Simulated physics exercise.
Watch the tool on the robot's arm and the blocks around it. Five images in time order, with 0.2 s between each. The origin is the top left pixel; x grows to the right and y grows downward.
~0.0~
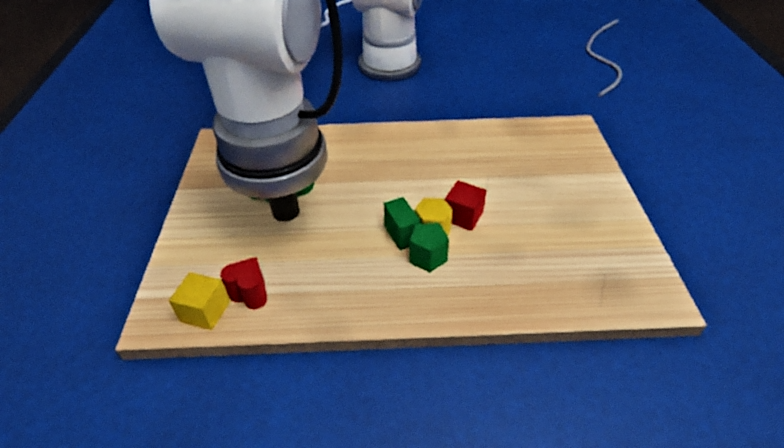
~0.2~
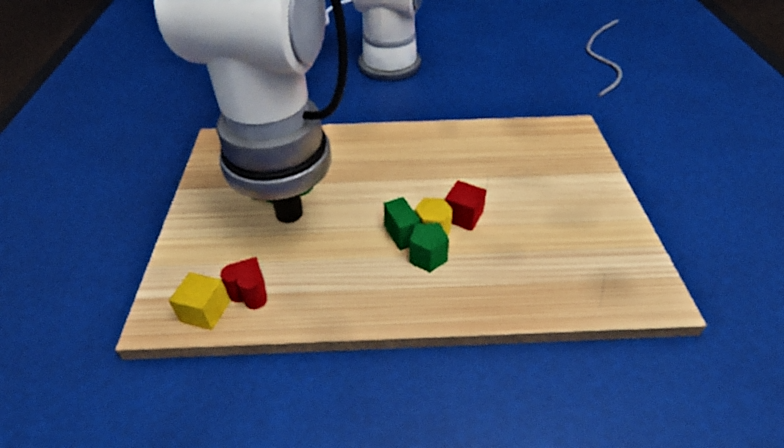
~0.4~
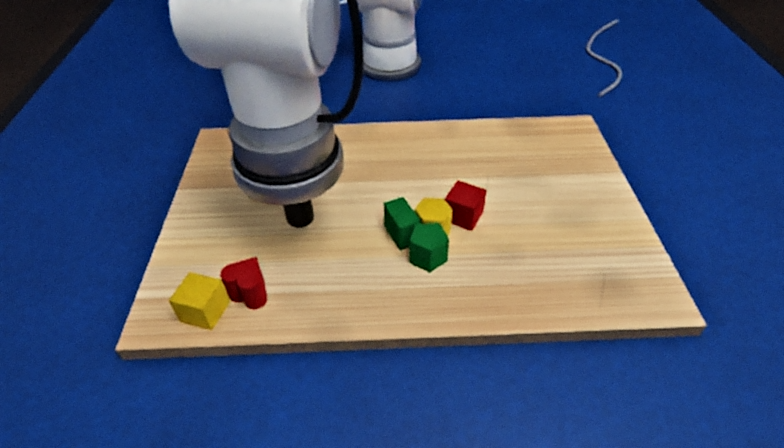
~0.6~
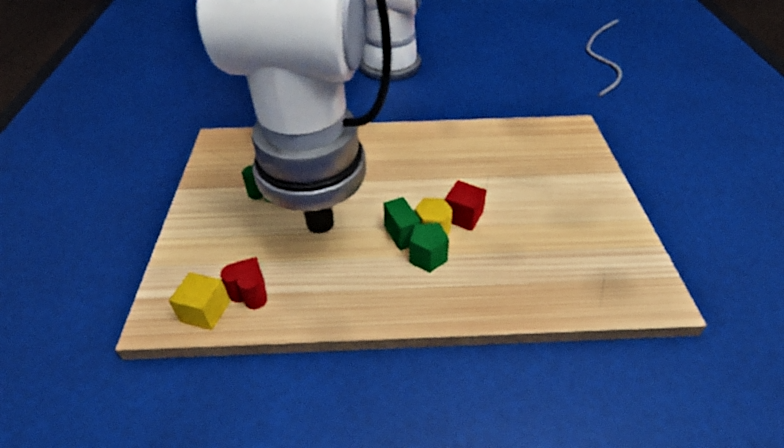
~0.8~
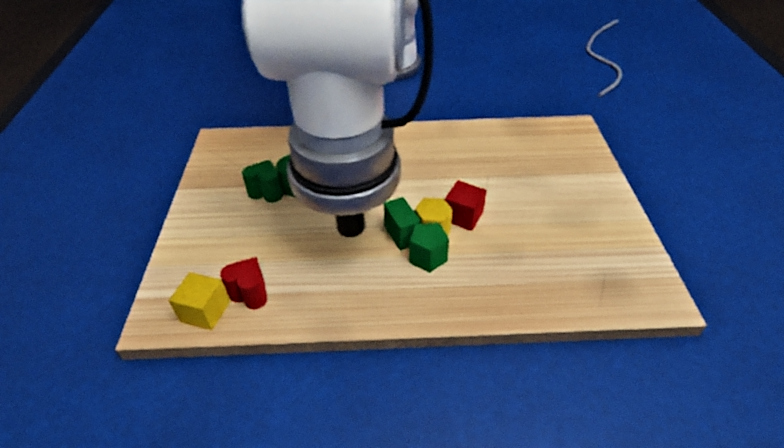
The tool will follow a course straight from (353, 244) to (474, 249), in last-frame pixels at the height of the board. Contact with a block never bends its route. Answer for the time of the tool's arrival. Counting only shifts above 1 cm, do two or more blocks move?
My answer is yes.
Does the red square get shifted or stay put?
It is moved off its spot.
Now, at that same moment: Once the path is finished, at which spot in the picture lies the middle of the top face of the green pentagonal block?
At the end it should sit near (473, 250).
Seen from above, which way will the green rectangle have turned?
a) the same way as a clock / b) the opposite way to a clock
b
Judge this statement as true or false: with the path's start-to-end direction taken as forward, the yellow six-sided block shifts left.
Answer: True.
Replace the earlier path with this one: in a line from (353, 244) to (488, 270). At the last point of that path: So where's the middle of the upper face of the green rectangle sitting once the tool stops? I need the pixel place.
Around (425, 216).
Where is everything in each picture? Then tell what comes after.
In the first frame, tip of the tool (286, 213), middles of tops, green rectangle (402, 211), green pentagonal block (429, 235), yellow six-sided block (433, 209), red square (466, 194).
In the second frame, tool (290, 214), nothing pushed.
In the third frame, tool (301, 218), nothing pushed.
In the fourth frame, tool (320, 224), nothing pushed.
In the fifth frame, tool (351, 228), green rectangle (402, 211), green pentagonal block (429, 235), yellow six-sided block (433, 209), red square (466, 194).
On the path given first. One third of the way, tool (393, 230); green rectangle (410, 210); green pentagonal block (431, 236); yellow six-sided block (440, 206); red square (470, 192).
Two thirds of the way, tool (435, 231); green rectangle (441, 208), turned 40° anticlockwise; green pentagonal block (457, 244), turned 45° clockwise; yellow six-sided block (463, 194), turned 40° anticlockwise; red square (488, 180), turned 25° clockwise.
At the end, tool (477, 232); green rectangle (455, 207), turned 60° anticlockwise; green pentagonal block (473, 250), turned 75° clockwise; yellow six-sided block (468, 189), turned 60° anticlockwise; red square (492, 176), turned 35° clockwise.
